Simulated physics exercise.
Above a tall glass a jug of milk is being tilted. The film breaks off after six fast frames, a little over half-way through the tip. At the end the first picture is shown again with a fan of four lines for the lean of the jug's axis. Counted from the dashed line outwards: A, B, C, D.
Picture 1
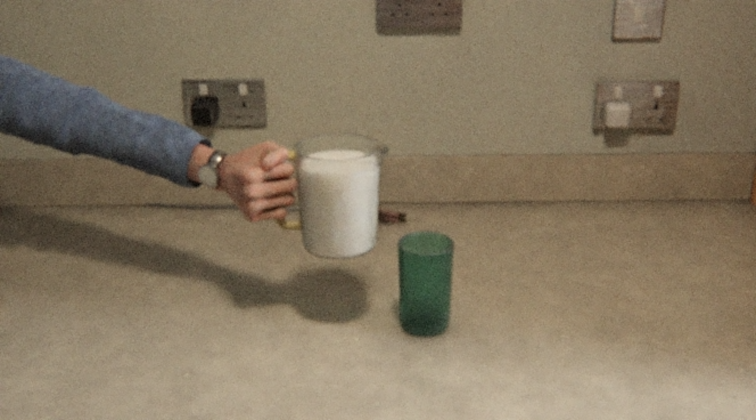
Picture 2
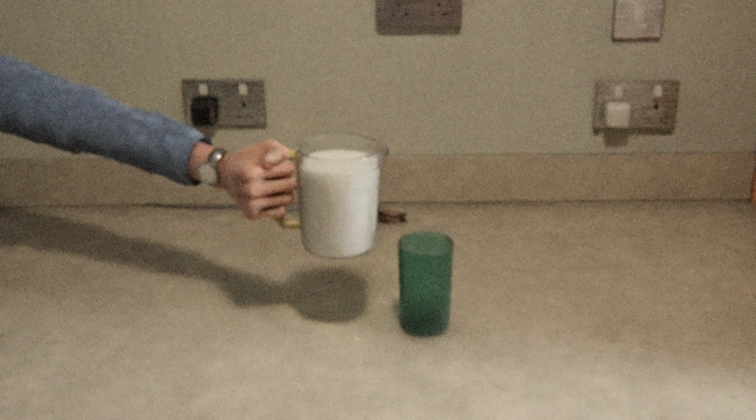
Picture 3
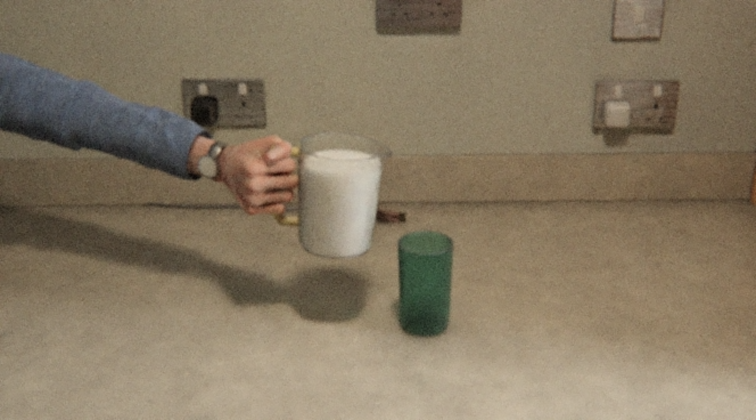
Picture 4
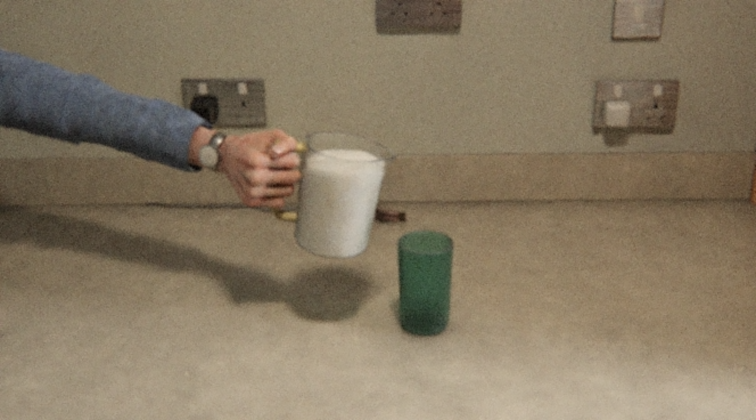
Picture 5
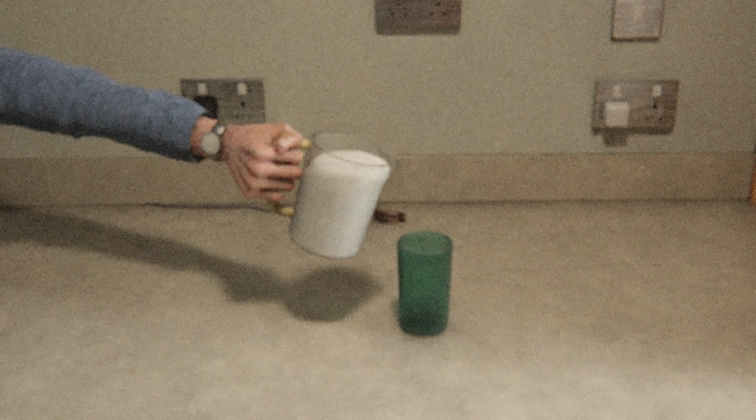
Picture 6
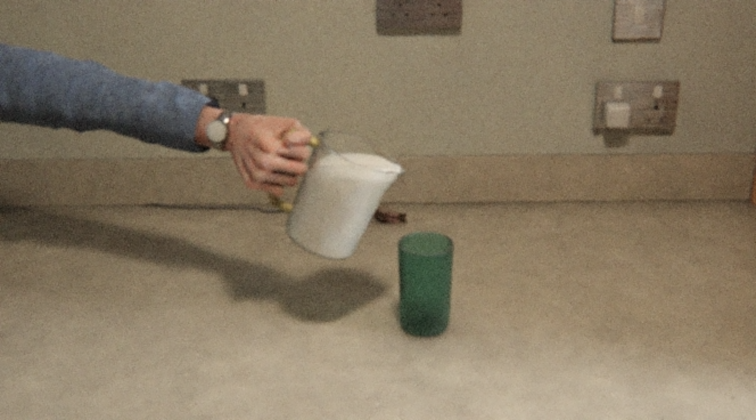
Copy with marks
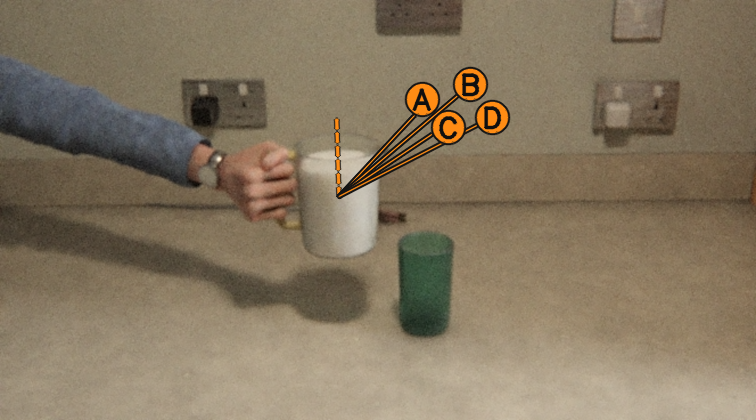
On a kitchen counter, a hand in a blue sleeve held a clear jug of milk upright near a tall green glass, then gradually tilted it to the right, with no milk leaving the jug.
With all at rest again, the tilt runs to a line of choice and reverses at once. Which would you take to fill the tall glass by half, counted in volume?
C works best here.
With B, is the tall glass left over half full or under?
Under.
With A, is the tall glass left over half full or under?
Under.
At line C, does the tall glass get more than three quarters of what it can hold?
No, less.
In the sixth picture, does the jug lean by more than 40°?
No.
On the marked copy, A at (414, 115); B at (457, 96); C at (431, 134); D at (477, 125).
For line A, the tall glass ends with about 27 % of what it can hold.
For line B, the tall glass ends with about 37 % of what it can hold; 3 % of the milk is spilt.
For line C, the tall glass ends with about 47 % of what it can hold; 5 % of the milk is spilt.
For line D, the tall glass ends with about 64 % of what it can hold; 5 % of the milk is spilt.
